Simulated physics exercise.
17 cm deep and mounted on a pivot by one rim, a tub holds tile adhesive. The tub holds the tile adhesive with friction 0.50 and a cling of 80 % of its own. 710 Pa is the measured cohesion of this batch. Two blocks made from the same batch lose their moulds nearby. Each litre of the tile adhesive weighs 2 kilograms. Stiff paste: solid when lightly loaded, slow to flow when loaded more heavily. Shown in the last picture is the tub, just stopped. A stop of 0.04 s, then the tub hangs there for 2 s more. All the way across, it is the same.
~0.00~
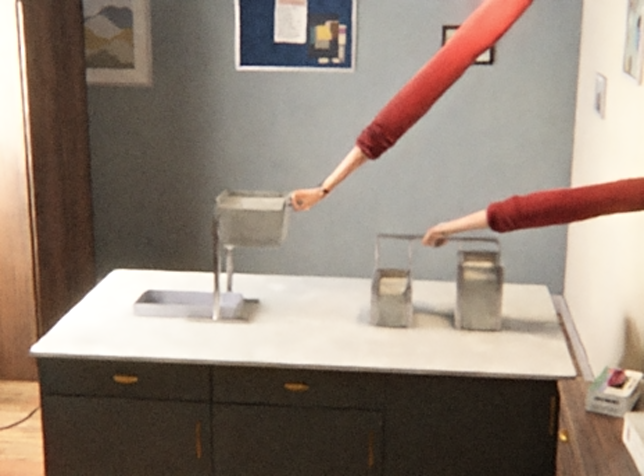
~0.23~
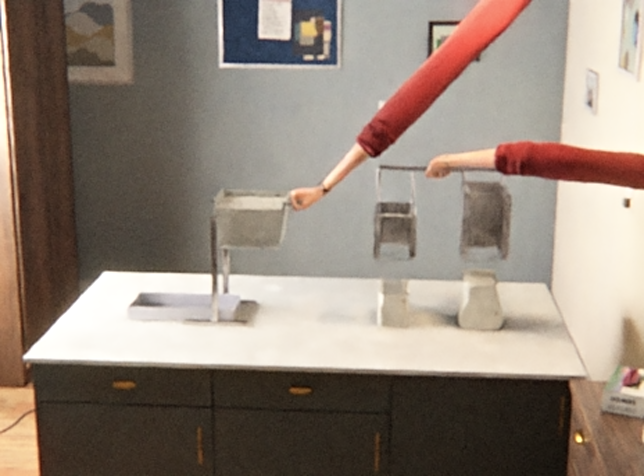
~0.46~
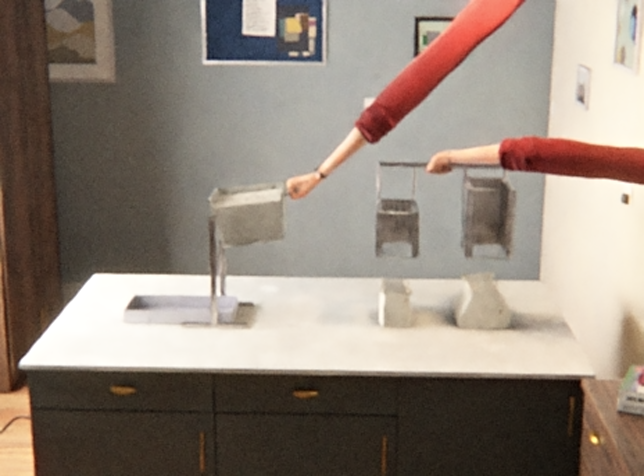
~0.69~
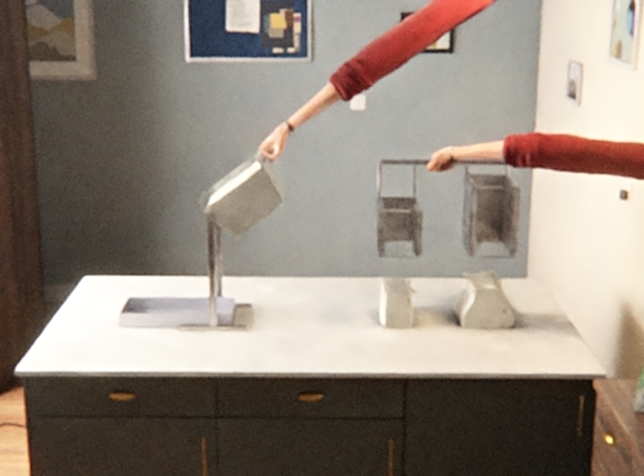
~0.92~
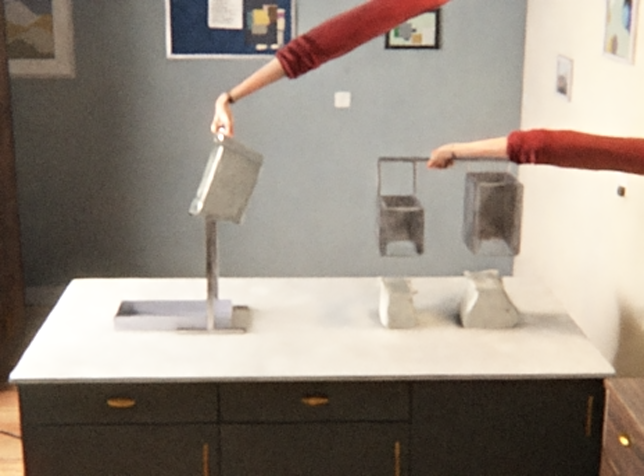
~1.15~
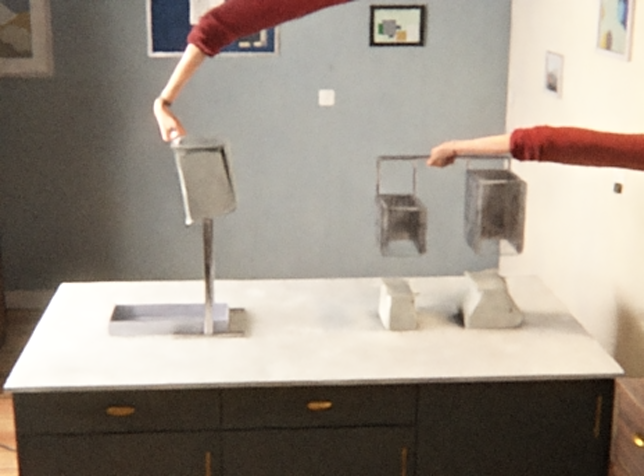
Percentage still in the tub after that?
Some 28 %.
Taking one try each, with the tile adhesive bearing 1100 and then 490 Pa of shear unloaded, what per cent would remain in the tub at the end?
In that order: 8 %, 25 %.
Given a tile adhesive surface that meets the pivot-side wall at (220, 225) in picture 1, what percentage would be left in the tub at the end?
That works out near 40 %.
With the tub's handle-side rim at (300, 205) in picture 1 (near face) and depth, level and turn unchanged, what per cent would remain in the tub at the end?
I'd say around 25 percent would remain in the tub at the end.
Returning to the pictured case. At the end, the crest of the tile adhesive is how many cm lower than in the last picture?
About 15 cm.
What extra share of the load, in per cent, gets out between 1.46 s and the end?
1 %.
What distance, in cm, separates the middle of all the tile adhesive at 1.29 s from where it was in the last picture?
7 cm.
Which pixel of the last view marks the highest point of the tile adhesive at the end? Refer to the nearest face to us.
Somewhere near (202, 196) in the last view.
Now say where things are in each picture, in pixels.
In the first frame, handle-side rim at (284, 203), tilt 0 degrees; top of the tile adhesive at (219, 207); blocks stand 14 cm, 21 cm (left to right).
In the second frame, handle-side rim at (284, 202), tilt 0 degrees; top of the tile adhesive at (217, 207); blocks stand 14 cm, 18 cm (left to right).
In the third frame, handle-side rim at (281, 193), tilt 7 degrees; top of the tile adhesive at (276, 200); blocks stand 14 cm, 16 cm (left to right).
In the fourth frame, handle-side rim at (257, 161), tilt 37 degrees; top of the tile adhesive at (258, 169); blocks stand 13 cm, 16 cm (left to right).
In the fifth frame, handle-side rim at (215, 143), tilt 70 degrees; top of the tile adhesive at (221, 149); blocks stand 13 cm, 16 cm (left to right).
In the sixth frame, handle-side rim at (172, 150), tilt 99 degrees; top of the tile adhesive at (216, 152); blocks stand 13 cm, 16 cm (left to right).
After 1.29 s, the tub is at 99 degrees and holds 70 %.
After 1.46 s, the tub is at 99 degrees and holds 29 %.
After 1.63 s, the tub is at 99 degrees and holds 28 %.
After 1.80 s, the tub is at 99 degrees and holds 28 %.
After 3.15 s, at the end, the tub is at 99 degrees and holds 28 %.
